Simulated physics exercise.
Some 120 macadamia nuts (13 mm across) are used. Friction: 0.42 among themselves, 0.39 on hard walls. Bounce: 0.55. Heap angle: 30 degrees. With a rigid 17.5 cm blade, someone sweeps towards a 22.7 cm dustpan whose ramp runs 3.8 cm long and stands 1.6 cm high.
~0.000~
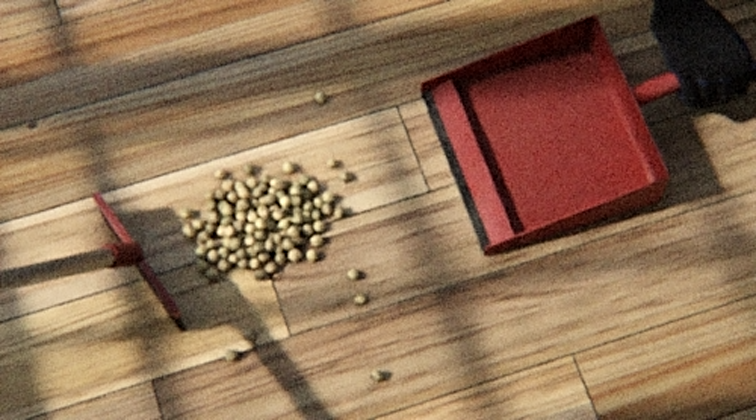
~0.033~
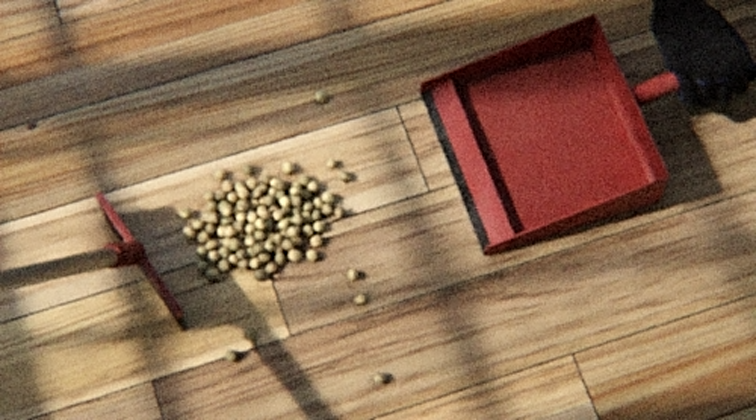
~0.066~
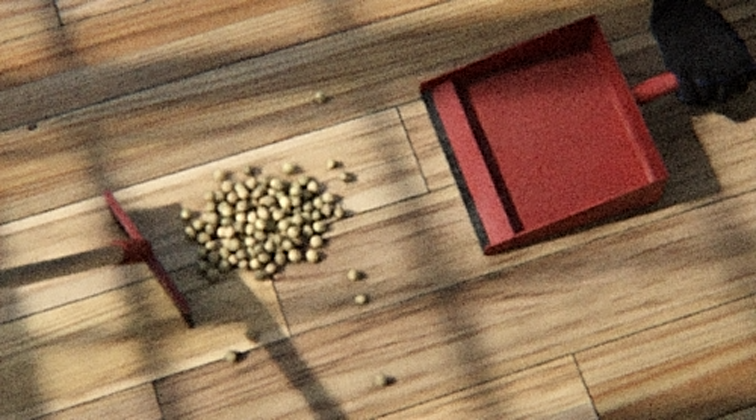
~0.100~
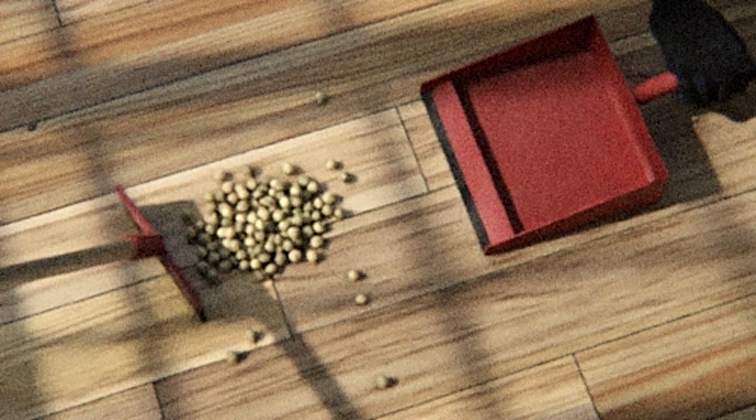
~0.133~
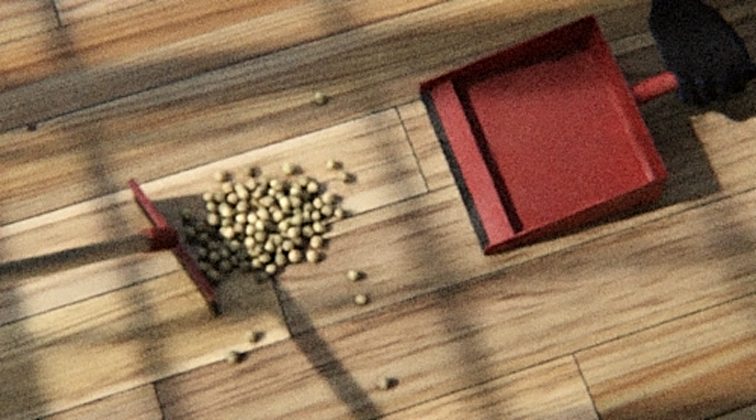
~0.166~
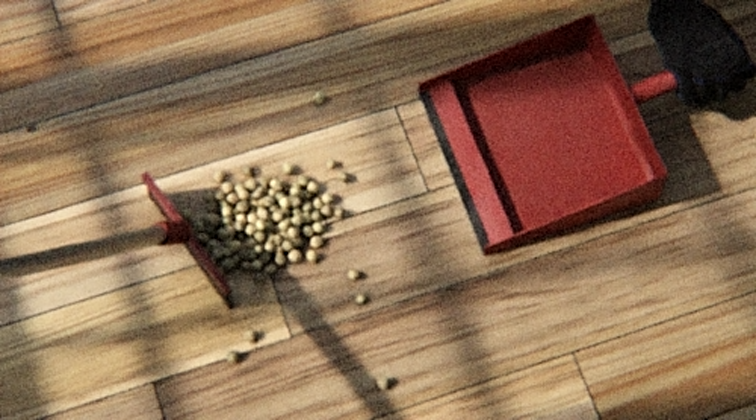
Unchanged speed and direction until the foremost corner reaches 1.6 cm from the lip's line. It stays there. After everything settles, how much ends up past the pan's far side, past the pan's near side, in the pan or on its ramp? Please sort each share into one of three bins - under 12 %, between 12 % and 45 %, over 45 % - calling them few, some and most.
Far side: Some. Near side: Few. Pan: Some.
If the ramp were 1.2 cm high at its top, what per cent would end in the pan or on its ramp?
Roughly 20 per cent.
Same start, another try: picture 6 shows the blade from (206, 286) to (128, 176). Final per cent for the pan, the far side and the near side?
Split: Pan = 0, far = 40, near = 5.
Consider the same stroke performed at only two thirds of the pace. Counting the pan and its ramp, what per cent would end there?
It would be near 15 per cent.
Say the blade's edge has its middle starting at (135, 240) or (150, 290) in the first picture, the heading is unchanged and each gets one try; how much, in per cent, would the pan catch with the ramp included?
I'd put it near 10 per cent for the first and near 15 per cent for the second.
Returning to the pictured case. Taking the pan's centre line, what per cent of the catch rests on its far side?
Something like 90 in a hundred.
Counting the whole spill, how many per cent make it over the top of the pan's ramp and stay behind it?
Something like 0 per cent of the whole.
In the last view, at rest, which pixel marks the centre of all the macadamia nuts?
Centre at rest: Approx. (427, 128) px.
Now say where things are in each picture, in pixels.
The first frame shows blade from (176, 313) to (99, 200), moved 0.0 cm, 0 of the pieces shifted so far; middle of the pieces at (260, 222); pan at (553, 142).
The second frame shows blade from (178, 312) to (101, 200), moved 0.3 cm, 0 of the pieces shifted so far; middle of the pieces at (260, 222).
The third frame shows blade from (186, 309) to (108, 197), moved 1.1 cm, 1 of the pieces shifted so far; middle of the pieces at (260, 223).
The fourth frame shows blade from (198, 304) to (120, 192), moved 2.6 cm, 1 of the pieces shifted so far; middle of the pieces at (260, 223).
The fifth frame shows blade from (212, 297) to (134, 186), moved 4.4 cm, 1 of the pieces shifted so far; middle of the pieces at (260, 223).
The sixth frame shows blade from (226, 290) to (147, 179), moved 6.1 cm, 5 of the pieces shifted so far; middle of the pieces at (260, 223); pan at (552, 141). The blade's pace is about 0.53 m/s, heading 10 degrees away from the viewer's side.
After 0.43 s, middle of the blade 19 cm from the lip; 0 % over the lip, far side 5 %, near side 5 %.
After 0.61 s, middle of the blade 9 cm from the lip; 0 % over the lip, far side 20 %, near side 5 %.
After 0.91 s, middle of the blade 4 cm from the lip; 20 % over the lip, far side 30 %, near side 5 %.
By 1.4 s all is still; far side 30 %, near side 5 %, pan 20 %, in front of the lip or behind the blade 50 %.
